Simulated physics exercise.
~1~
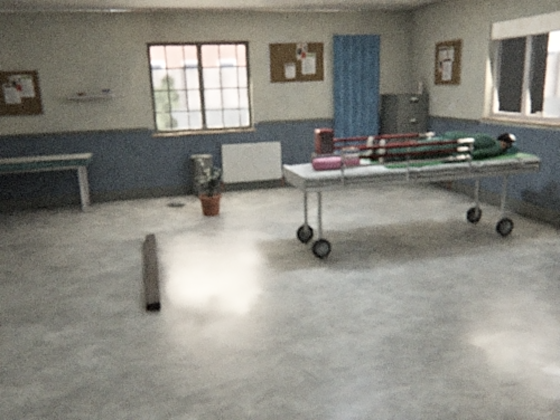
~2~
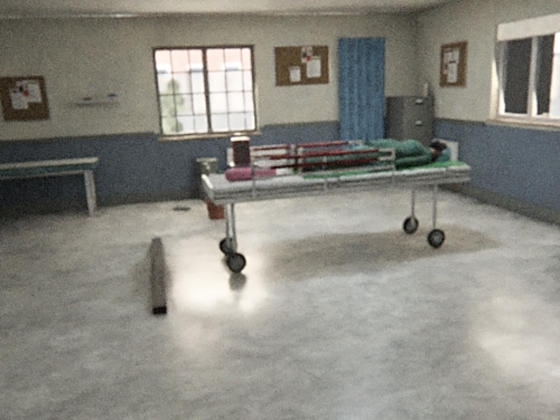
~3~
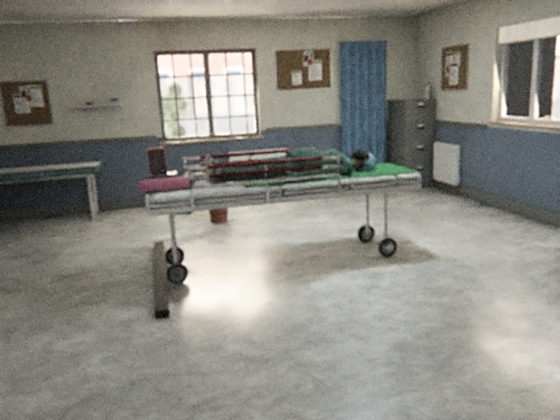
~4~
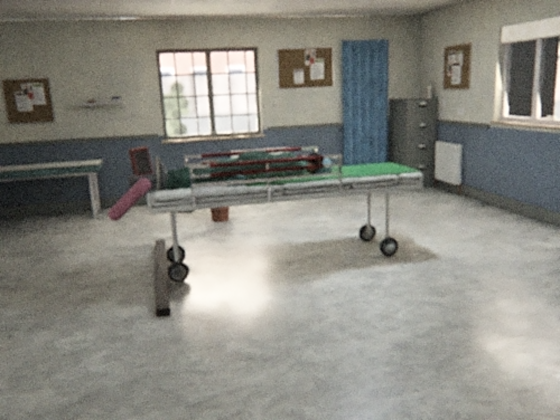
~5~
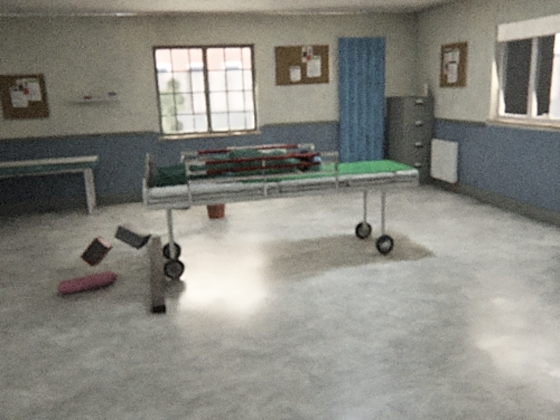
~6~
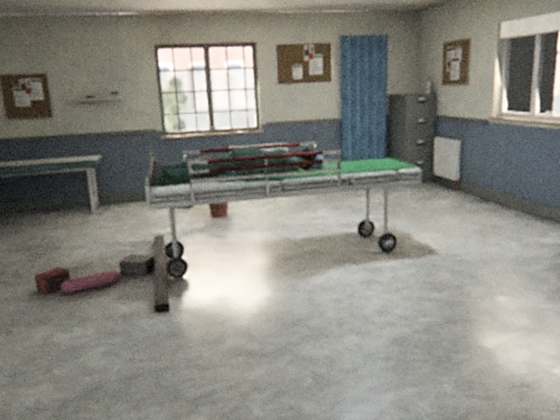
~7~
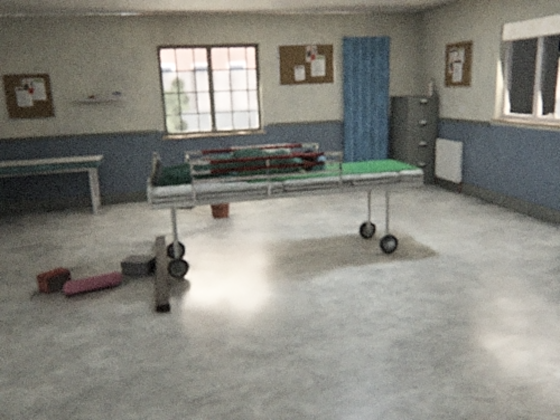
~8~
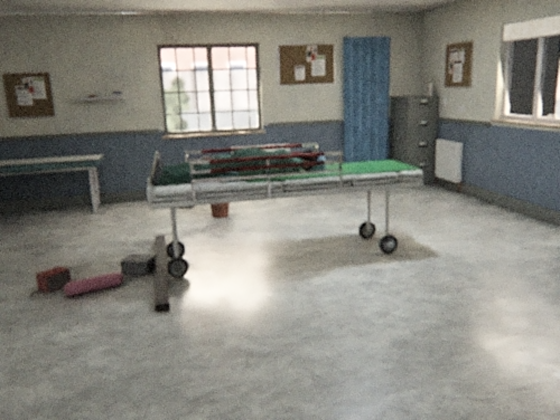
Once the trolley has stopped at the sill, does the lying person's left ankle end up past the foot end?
No, the person slides toward the foot end but stays on the trolley, and the left ankle stops short of the edge.
